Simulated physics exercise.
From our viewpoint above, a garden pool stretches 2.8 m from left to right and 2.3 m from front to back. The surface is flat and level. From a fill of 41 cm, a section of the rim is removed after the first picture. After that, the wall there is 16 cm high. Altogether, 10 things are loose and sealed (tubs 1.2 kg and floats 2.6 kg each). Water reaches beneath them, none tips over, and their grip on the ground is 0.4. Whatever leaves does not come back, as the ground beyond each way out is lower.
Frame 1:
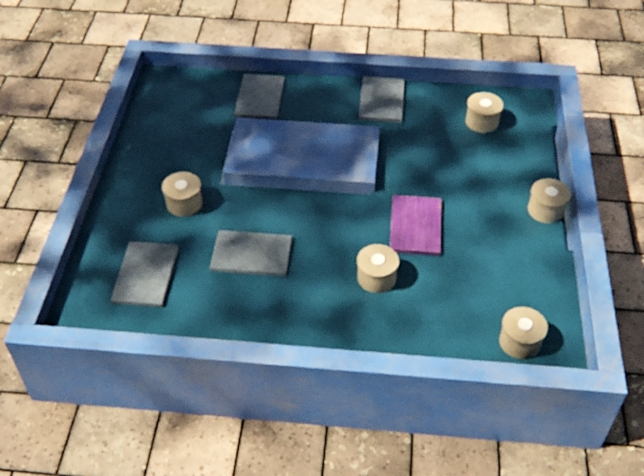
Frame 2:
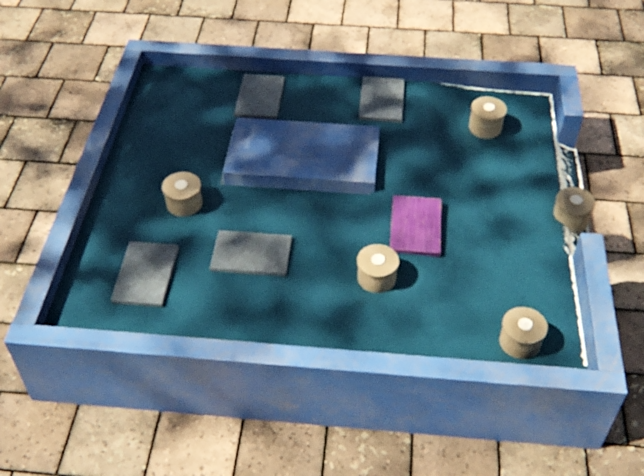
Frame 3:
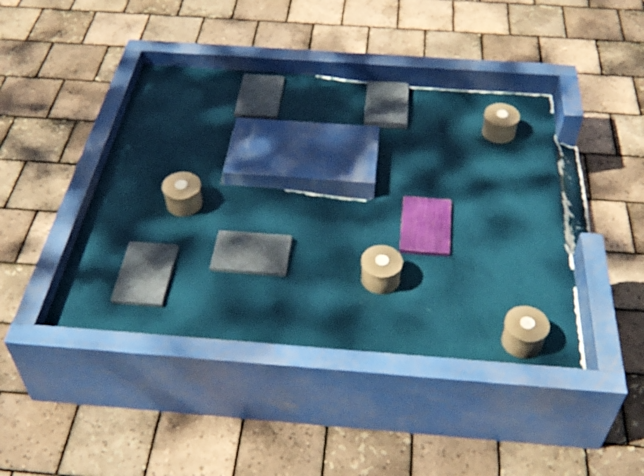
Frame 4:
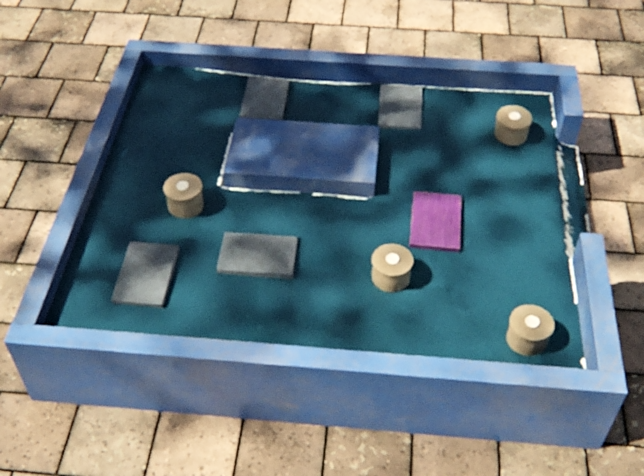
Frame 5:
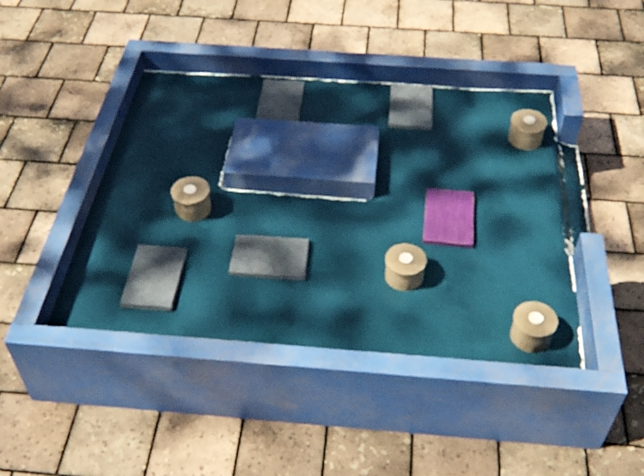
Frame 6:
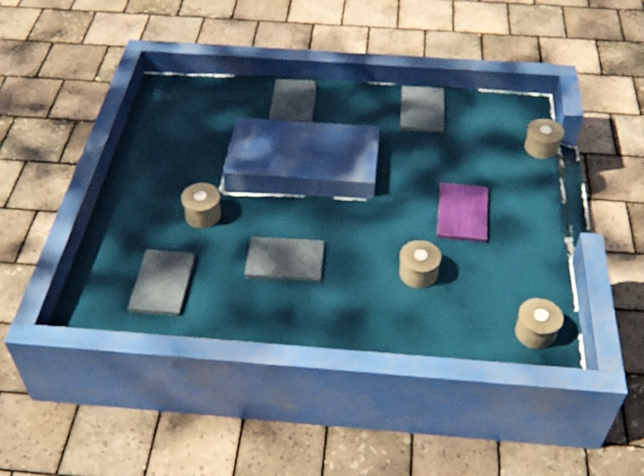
In this clip, a section of a blue pool's right wall disappears and a round tan tub passes out through the gap, then the remaining tubs and flat grey and purple floats drift gradually rightward around a stationary blue block.
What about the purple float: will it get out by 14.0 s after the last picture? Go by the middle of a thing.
The item is washed out.
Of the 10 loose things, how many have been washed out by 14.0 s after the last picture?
Count: 5.
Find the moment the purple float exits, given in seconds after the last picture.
Estimate: Close to 3.5 s.
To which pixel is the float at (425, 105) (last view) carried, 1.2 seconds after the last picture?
My estimate: Around (448, 117).
Then, 1.2 s after the last picture the purple float is near (499, 203), 0.6 m from its start, afloat; 2 of 10 are out; 8 afloat.
Then, 5.2 s after the last picture the purple float has gone out; 3 of 10 are out; 7 afloat.
Then, 10.0 s after the last picture the purple float has gone out; 5 of 10 are out; 5 afloat.
Then, 14.0 s after the last picture the purple float has gone out; 5 of 10 are out; 5 afloat.
